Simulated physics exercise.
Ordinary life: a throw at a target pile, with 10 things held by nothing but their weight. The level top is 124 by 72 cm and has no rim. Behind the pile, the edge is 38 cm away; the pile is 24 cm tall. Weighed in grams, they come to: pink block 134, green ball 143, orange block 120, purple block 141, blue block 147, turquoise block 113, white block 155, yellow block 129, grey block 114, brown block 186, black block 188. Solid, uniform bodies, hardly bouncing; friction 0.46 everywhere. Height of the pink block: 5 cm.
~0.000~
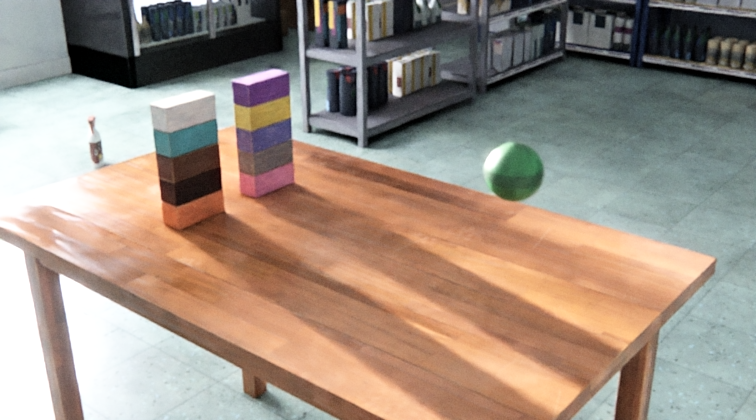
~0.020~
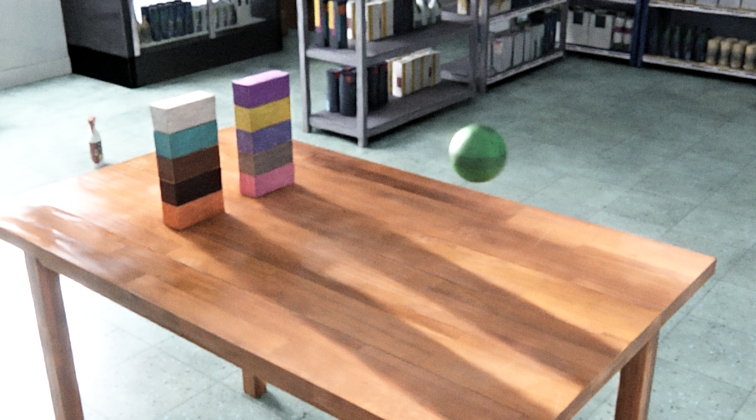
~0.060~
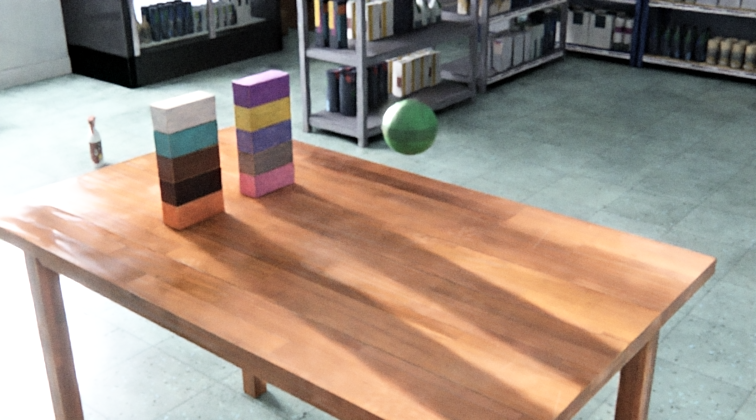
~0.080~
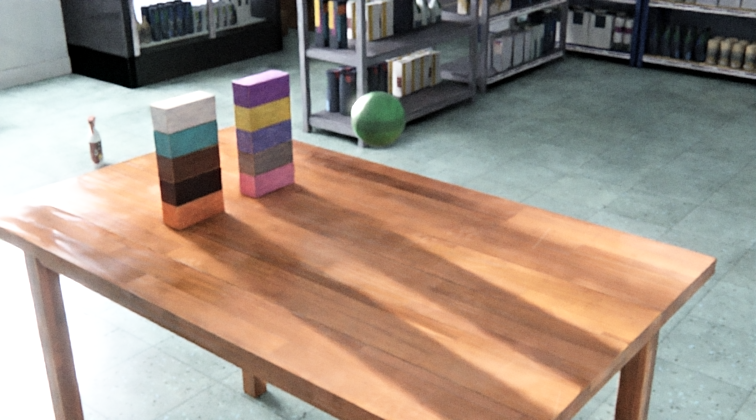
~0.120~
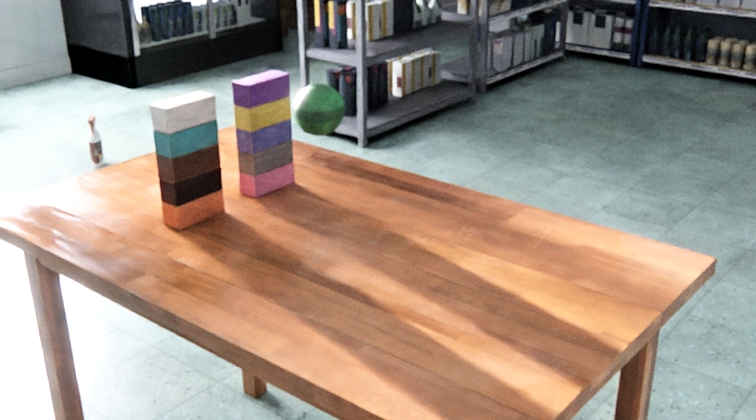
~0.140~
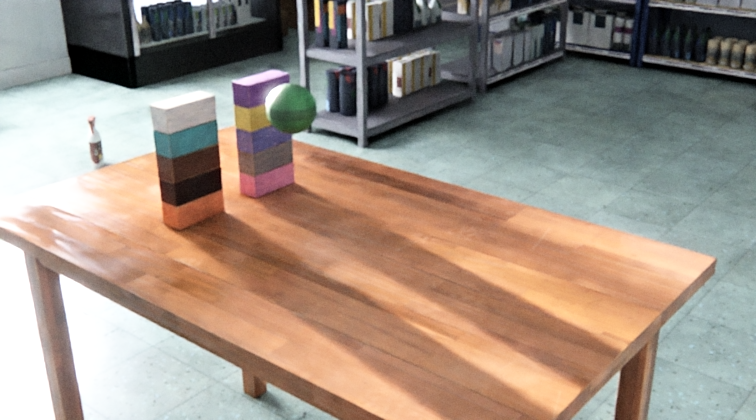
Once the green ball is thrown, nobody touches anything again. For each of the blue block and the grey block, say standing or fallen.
One by one: My guess is the blue block stays vertical, my guess is the grey block stays vertical.
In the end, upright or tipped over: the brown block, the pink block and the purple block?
Well, the brown block tumbles down, the pink block holds steady, and the purple block holds steady.
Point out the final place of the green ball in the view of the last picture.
Roughly (189, 223).
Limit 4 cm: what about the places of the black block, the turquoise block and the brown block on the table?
The black block gets shifted; the turquoise block ends elsewhere; the brown block ends elsewhere.
After 0.34 s, green ball near (175, 141); white block 32° off upright; turquoise block 30° off upright; brown block 10° off upright.
After 0.44 s, green ball near (173, 174); turquoise block 66° off upright; white block 57° off upright; brown block 22° off upright.
After 0.64 s, green ball near (186, 220); turquoise block on its side; white block on its side; brown block 60° off upright.
In the end (1.2 s), toppled on the table, orange block, turquoise block, white block, brown block and black block; the other 5 under 4 cm from the start. At the end, from the last picture's camera, blue block near (264, 134), grey block near (266, 156).
